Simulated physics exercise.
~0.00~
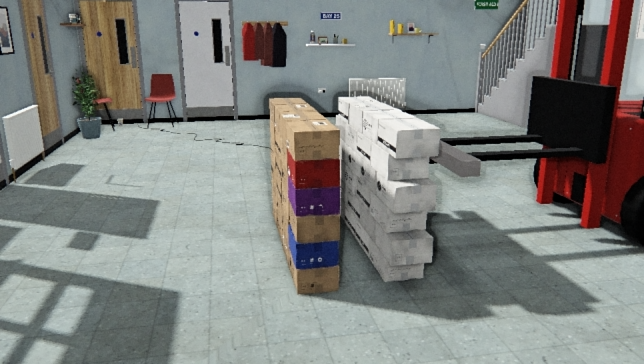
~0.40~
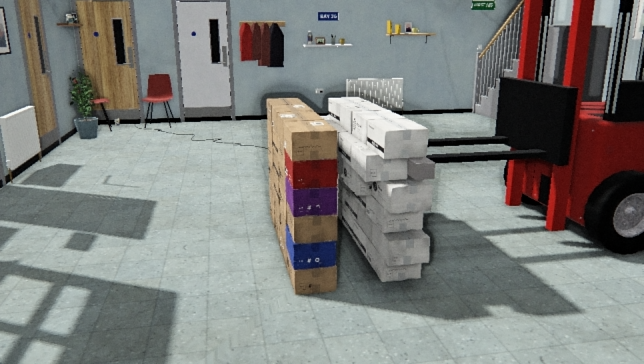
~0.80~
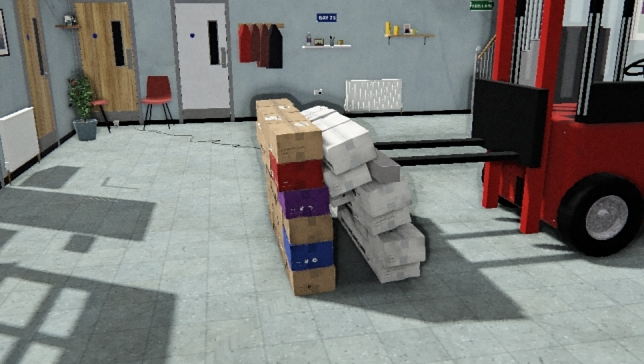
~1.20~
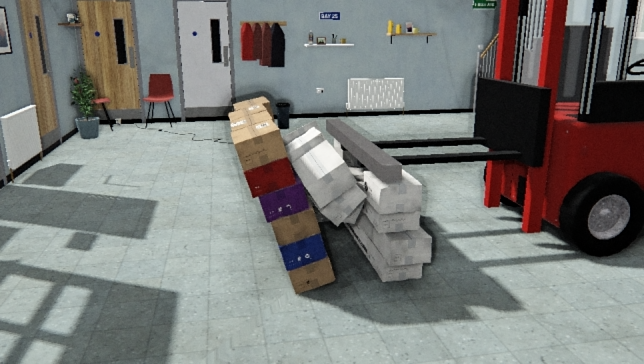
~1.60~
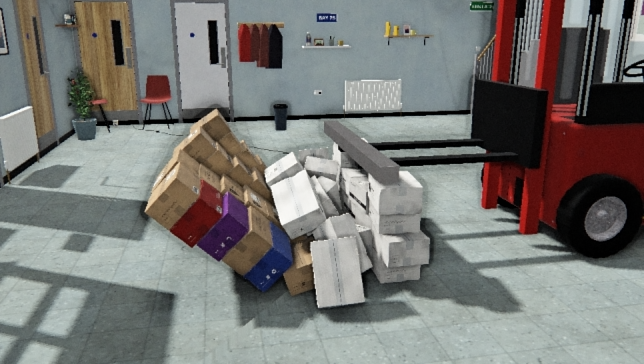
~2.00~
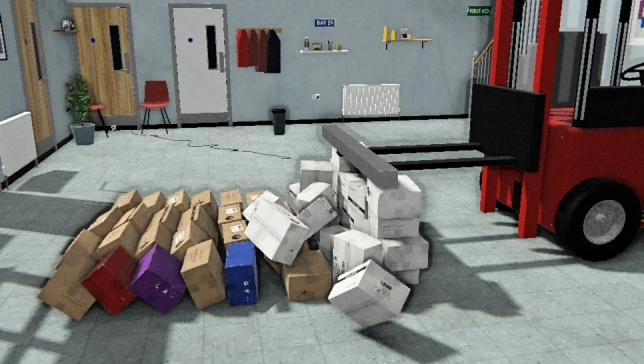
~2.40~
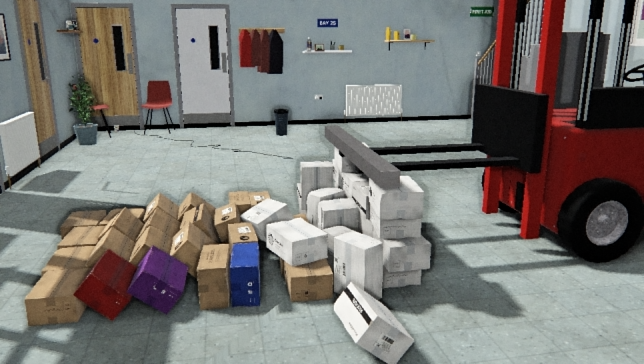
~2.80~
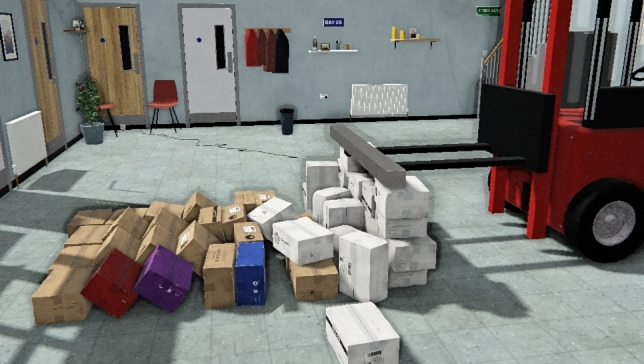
To begin with, a wall of brown parcels, with red, purple and blue ones at its near end, stands beside a wall of white parcels in a bright room. A red forklift drives in from the right with a grey beam across its forks and pushes into the white wall. The upper white parcels slide and lean left against the brown wall, which tilts as the forklift stops. The brown wall topples left, spilling across the floor, while white parcels tumble after it. Finally, the coloured parcels lie among the brown heap, and a partial white stack still stands by the beam.
